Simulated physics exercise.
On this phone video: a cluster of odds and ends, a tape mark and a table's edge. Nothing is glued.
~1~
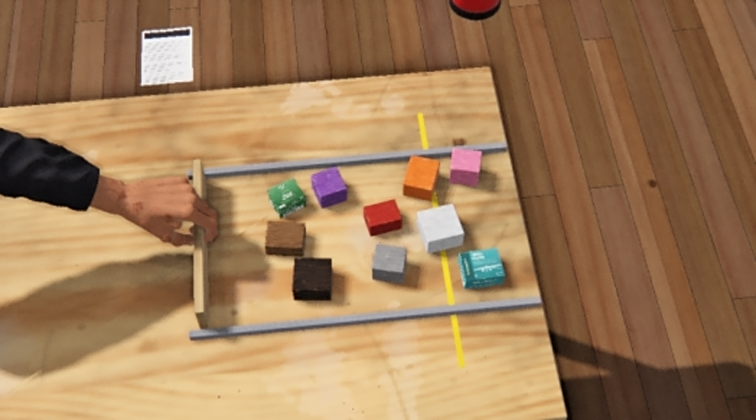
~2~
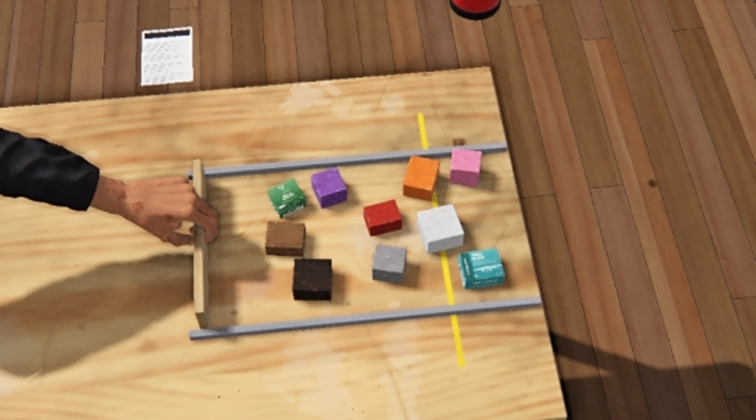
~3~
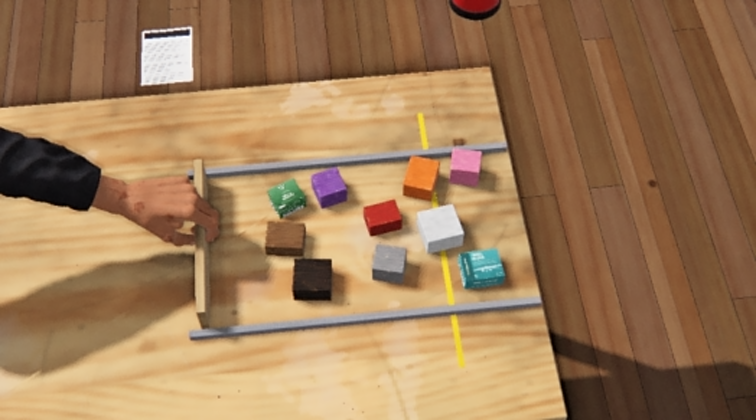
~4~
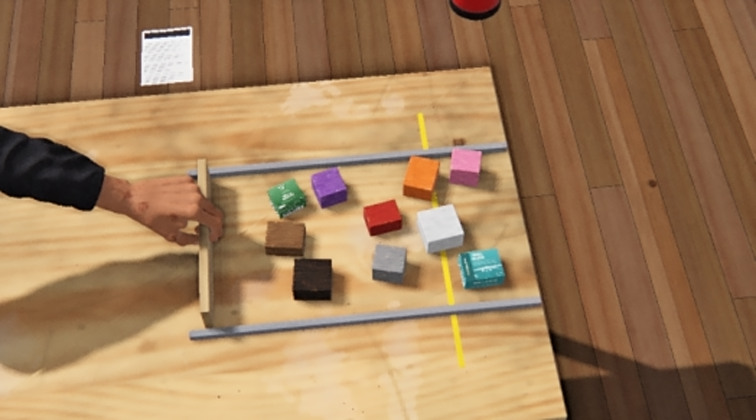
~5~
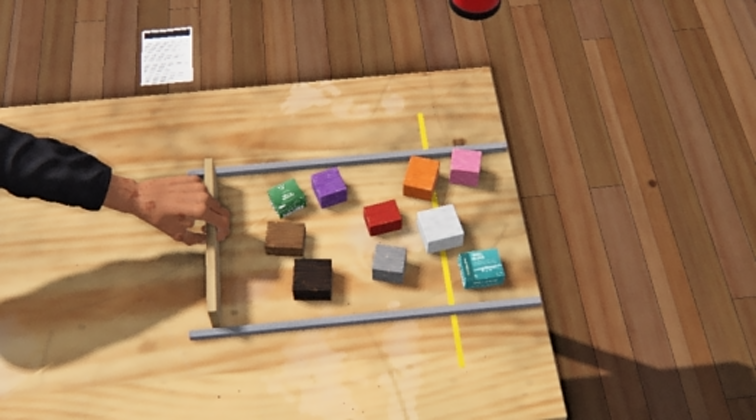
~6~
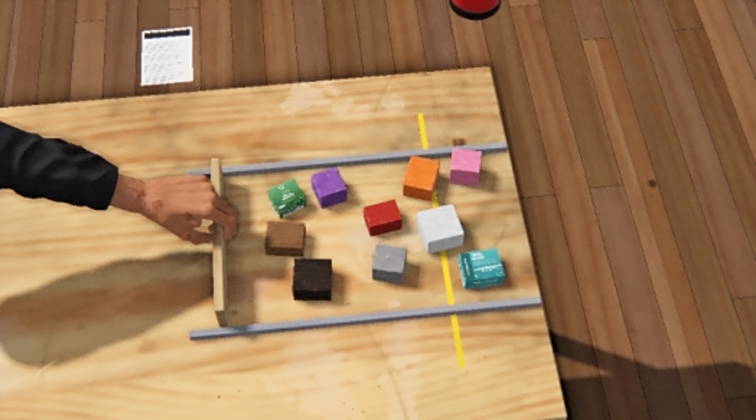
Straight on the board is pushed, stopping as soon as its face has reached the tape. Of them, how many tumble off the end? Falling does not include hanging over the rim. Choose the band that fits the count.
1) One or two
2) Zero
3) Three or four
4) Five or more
Answer: 1.
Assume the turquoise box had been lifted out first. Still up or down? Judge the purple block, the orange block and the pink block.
Purple block still up; orange block still up; pink block down.
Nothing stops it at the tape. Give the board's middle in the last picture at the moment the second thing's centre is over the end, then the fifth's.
First roughly (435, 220), later roughly (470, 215).
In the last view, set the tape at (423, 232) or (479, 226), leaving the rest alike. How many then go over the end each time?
Respectively 0 and 6.
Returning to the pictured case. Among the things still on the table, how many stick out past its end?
That'd be 2.
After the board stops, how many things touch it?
My count gives 3.
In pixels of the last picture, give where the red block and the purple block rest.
Result: One at about (491, 209), the other at about (476, 180).
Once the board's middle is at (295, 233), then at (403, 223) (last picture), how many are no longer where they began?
First 4 and then 10.
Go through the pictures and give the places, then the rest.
In the first picture, pink block (465, 168); turquoise box (481, 269); white block (440, 229); board (201, 242); tape (439, 230).
In the second picture, turquoise box (481, 269); grey block (389, 264).
In the third picture, white block (440, 229); black block (313, 280).
In the fourth picture, pink block (465, 168); orange block (421, 179).
In the fifth picture, turquoise box (481, 269); green box (287, 199).
In the sixth picture, pink block (465, 168); turquoise box (481, 269); white block (440, 229); board (220, 240); tape (439, 230).
Soon after, none off yet; pink block at rest near (465, 168); turquoise box at rest near (481, 269); white block at rest near (440, 229).
At rest, the number that fall off is one or two; fallen, white block and pink block.
